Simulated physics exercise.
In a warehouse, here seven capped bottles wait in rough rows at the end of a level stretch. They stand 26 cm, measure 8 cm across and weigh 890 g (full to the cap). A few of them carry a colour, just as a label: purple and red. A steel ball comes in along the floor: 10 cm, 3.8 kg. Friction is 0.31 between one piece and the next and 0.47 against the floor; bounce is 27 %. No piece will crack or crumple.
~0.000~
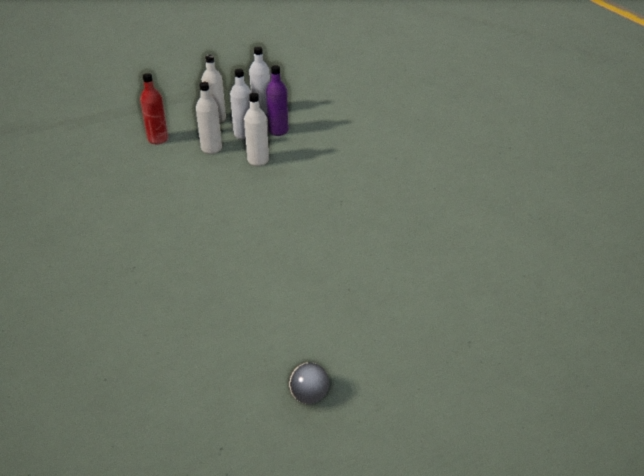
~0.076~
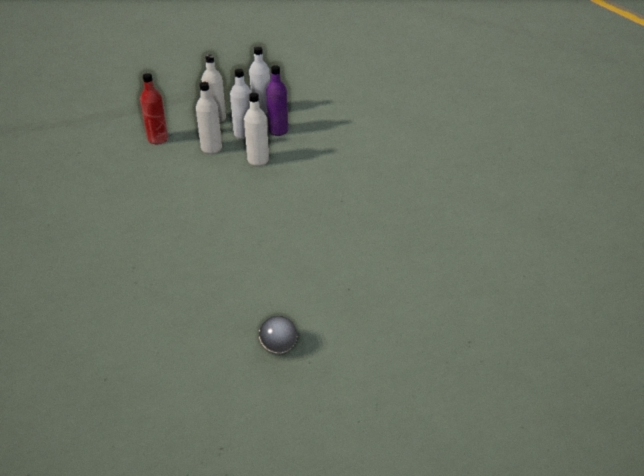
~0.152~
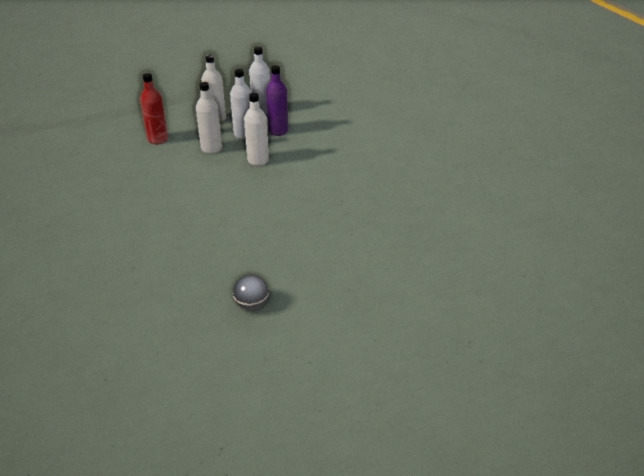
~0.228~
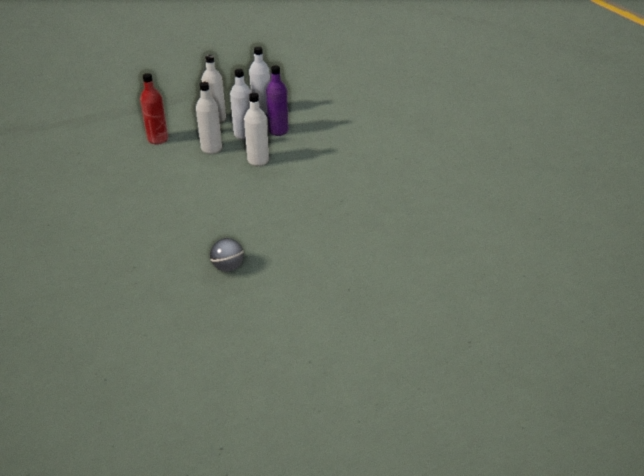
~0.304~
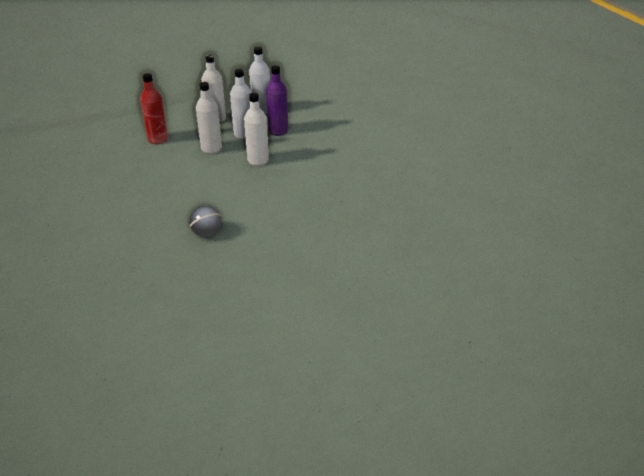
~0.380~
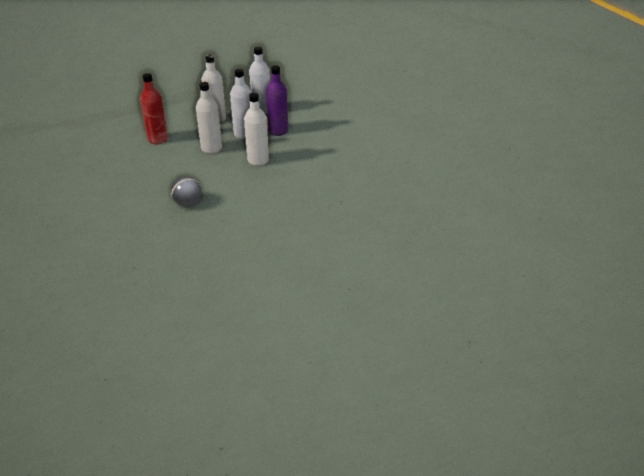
On a flat green floor, a shiny metal ball rolled away and to the left, drawing close to seven capped bottles, one red, one purple and the rest white, which all stood still.
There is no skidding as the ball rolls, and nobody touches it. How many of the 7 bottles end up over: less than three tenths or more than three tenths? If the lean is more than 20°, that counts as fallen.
Under three tenths.
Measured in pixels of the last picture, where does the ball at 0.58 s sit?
Position: About (144, 129).
By 0.58 s, ball still moving; 1 of the 7 bottles over; red bottle tilted 29°.
By 0.66 s, ball still moving; 1 of the 7 bottles over; red bottle tilted 74°.
By 0.80 s, ball still moving; 1 of the 7 bottles over; red bottle lying flat.
When it is over (1.5 s), ball rolling away; 1 of the 7 bottles over; red bottle lying flat; purple bottle unmoved. That is 14 per cent. In pixels of the last frame, middles, red bottle near (159, 82), purple bottle near (277, 100).
